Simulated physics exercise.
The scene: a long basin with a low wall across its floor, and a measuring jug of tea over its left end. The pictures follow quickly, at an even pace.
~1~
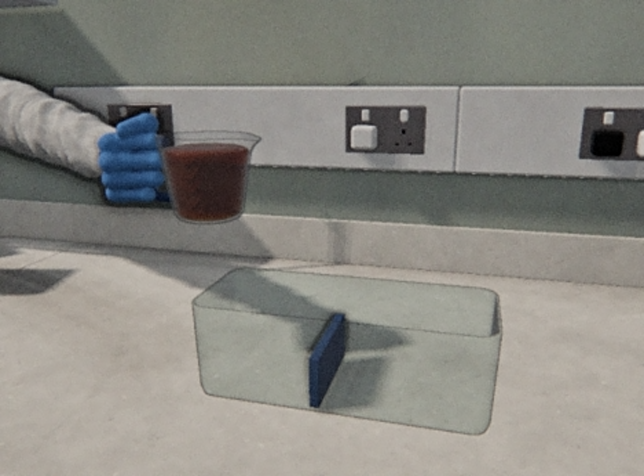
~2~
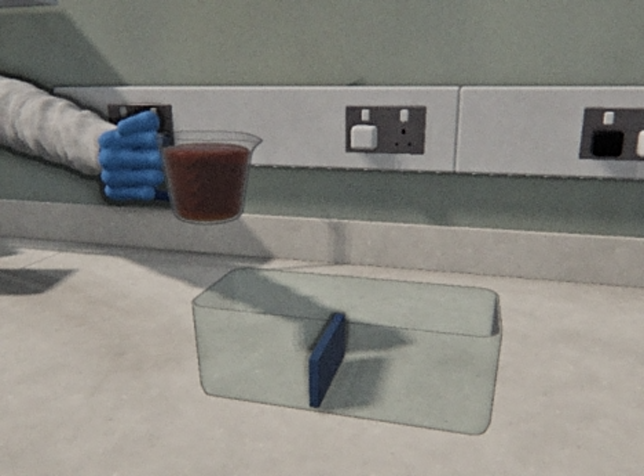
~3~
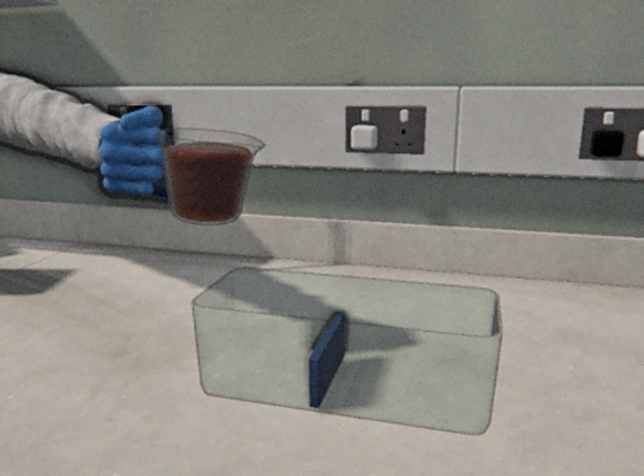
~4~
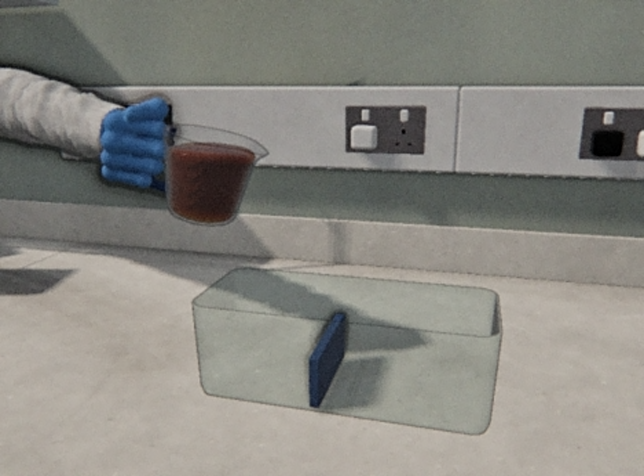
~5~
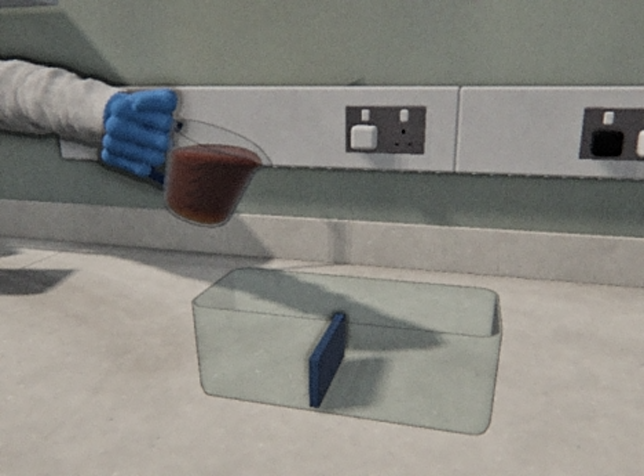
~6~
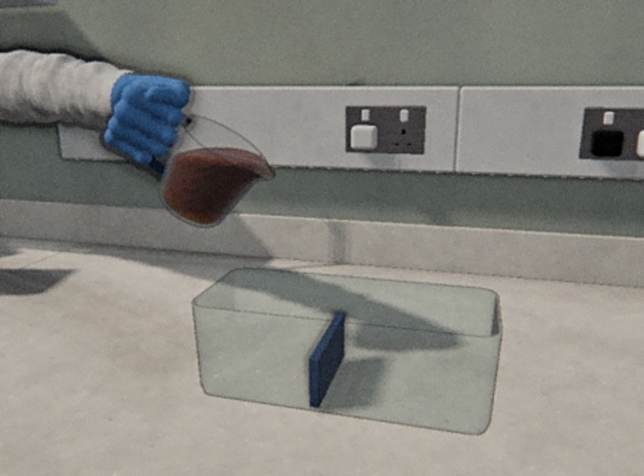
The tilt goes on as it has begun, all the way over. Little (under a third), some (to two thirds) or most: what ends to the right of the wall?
The share right of the wall is not even a third.
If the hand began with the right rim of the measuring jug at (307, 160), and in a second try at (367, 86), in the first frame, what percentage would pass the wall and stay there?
Near 70 % and 90 %.
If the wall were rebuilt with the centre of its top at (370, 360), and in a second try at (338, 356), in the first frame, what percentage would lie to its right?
First some 10, then 10 per cent.
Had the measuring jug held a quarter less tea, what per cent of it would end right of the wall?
Near 5 %.
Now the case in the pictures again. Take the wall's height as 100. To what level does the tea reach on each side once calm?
Left: 40 %. Right: 0 %.
A moment on, the measuring jug is tipped on its side and 40 per cent is still to pour, 25 is left of the wall and 4 right of it.
Next, the measuring jug is tipped right over and 6 per cent is still to pour, 79 is left of the wall and 5 right of it.
Then the measuring jug is tipped right over and 0 per cent is still to pour, 89 is left of the wall and 6 right of it.
Later the measuring jug is tipped right over and 0 per cent is still to pour, 90 is left of the wall and 6 right of it.
Finally, 90 per cent lies left of the wall, 6 right of it and 4 outside.
